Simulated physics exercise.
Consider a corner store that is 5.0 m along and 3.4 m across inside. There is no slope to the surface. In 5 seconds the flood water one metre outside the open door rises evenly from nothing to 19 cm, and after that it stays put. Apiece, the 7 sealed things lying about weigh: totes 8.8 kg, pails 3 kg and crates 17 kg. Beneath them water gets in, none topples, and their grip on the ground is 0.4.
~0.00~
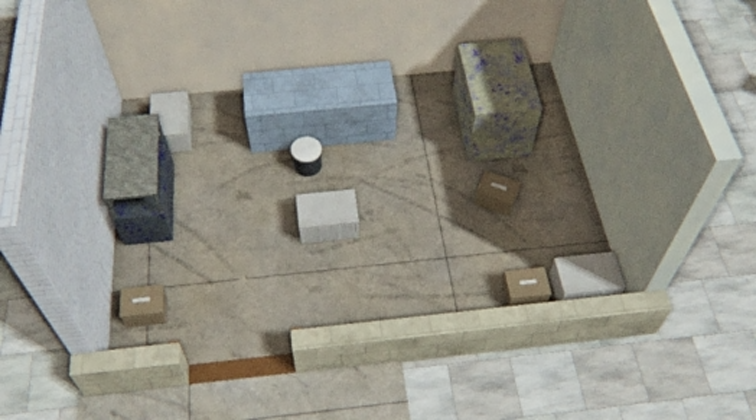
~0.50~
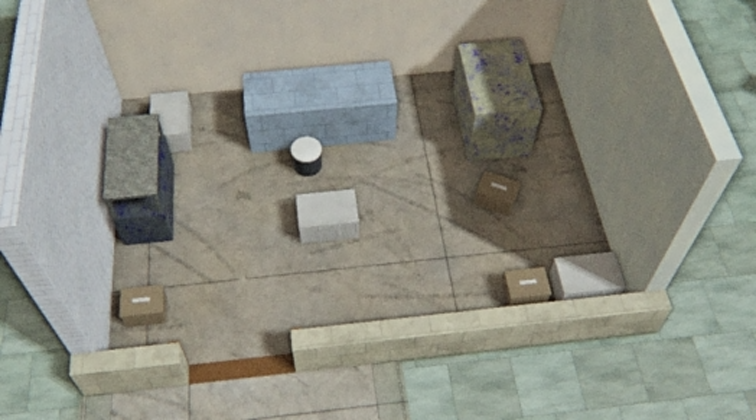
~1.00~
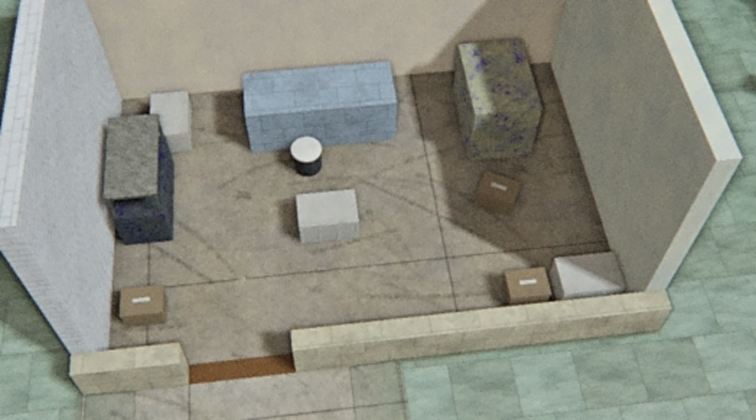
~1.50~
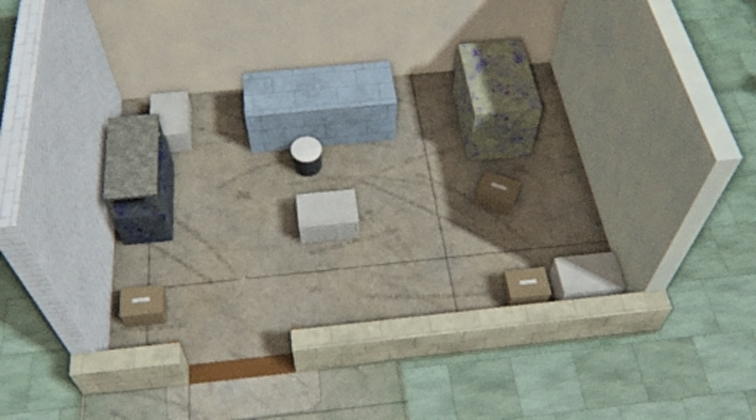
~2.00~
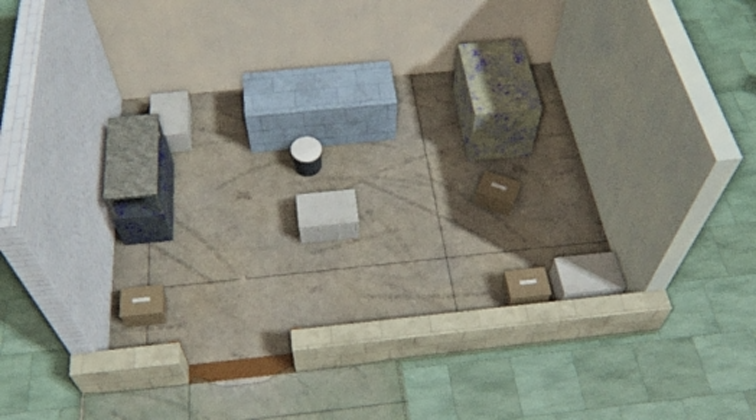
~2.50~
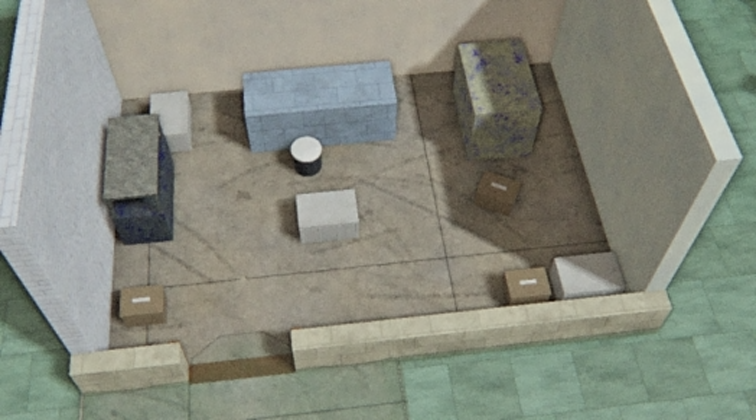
In a small walled store with boxes, blocks and a long blue counter, the paving outside turned from pale grey to green, then a thin patch of water crept just inside the doorway while everything else stayed put.
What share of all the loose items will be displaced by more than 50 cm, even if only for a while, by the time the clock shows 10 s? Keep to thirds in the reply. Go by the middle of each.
My answer: Less than a third.
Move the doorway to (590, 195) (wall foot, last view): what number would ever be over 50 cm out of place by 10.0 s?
Result: 2.
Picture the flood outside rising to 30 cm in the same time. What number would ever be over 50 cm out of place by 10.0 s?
Then the count would be 4.
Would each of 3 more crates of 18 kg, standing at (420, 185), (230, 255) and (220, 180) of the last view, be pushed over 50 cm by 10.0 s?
In turn: Short of it, over, over.
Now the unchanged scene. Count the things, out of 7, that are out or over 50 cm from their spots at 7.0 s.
Tally at that time: 0.
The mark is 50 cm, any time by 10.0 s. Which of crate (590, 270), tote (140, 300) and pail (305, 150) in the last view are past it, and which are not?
Order as asked - a smaller shift, a smaller shift, a bigger shift.
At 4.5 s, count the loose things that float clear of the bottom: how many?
The count is 0.
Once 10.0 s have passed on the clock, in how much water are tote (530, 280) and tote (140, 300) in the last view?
About 3 and 6 cm.
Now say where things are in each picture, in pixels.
In the first picture, a tote at (499, 187) rests on the ground; a pail at (306, 149) rests on the ground; water covers 0.0 m2; 0 of 7 have shifted.
In the second picture, a tote at (499, 187), on the bottom; a pail at (306, 149) rests on the ground; water covers 0.0 m2; 0 of 7 have shifted.
In the third picture, a tote at (499, 187) rests on the ground; a pail at (306, 149), on the bottom; 0.0 m2 under water; 0 of 7 have shifted.
In the fourth picture, a tote at (499, 187), on the bottom; a pail at (306, 149), on the bottom; 0.0 m2 under water; 0 of 7 have shifted.
In the fifth picture, a tote at (499, 187), on the bottom; a pail at (306, 149), on the bottom; 0.0 m2 under water; 0 of 7 have shifted.
In the sixth picture, a tote at (499, 187), on the bottom; a pail at (306, 149) rests on the ground; water covers 0.2 m2; 0 of 7 have shifted.
After 3.5 s 0 of 7 are over 50 cm from their spots; 0 afloat.
After 4.5 s 0 of 7 are over 50 cm from their spots; 0 afloat.
After 7.0 s 0 of 7 are over 50 cm from their spots; 0 afloat.
After 10.0 s 1 of 7 are over 50 cm from their spots, and 1 have been at some point; 1 afloat.
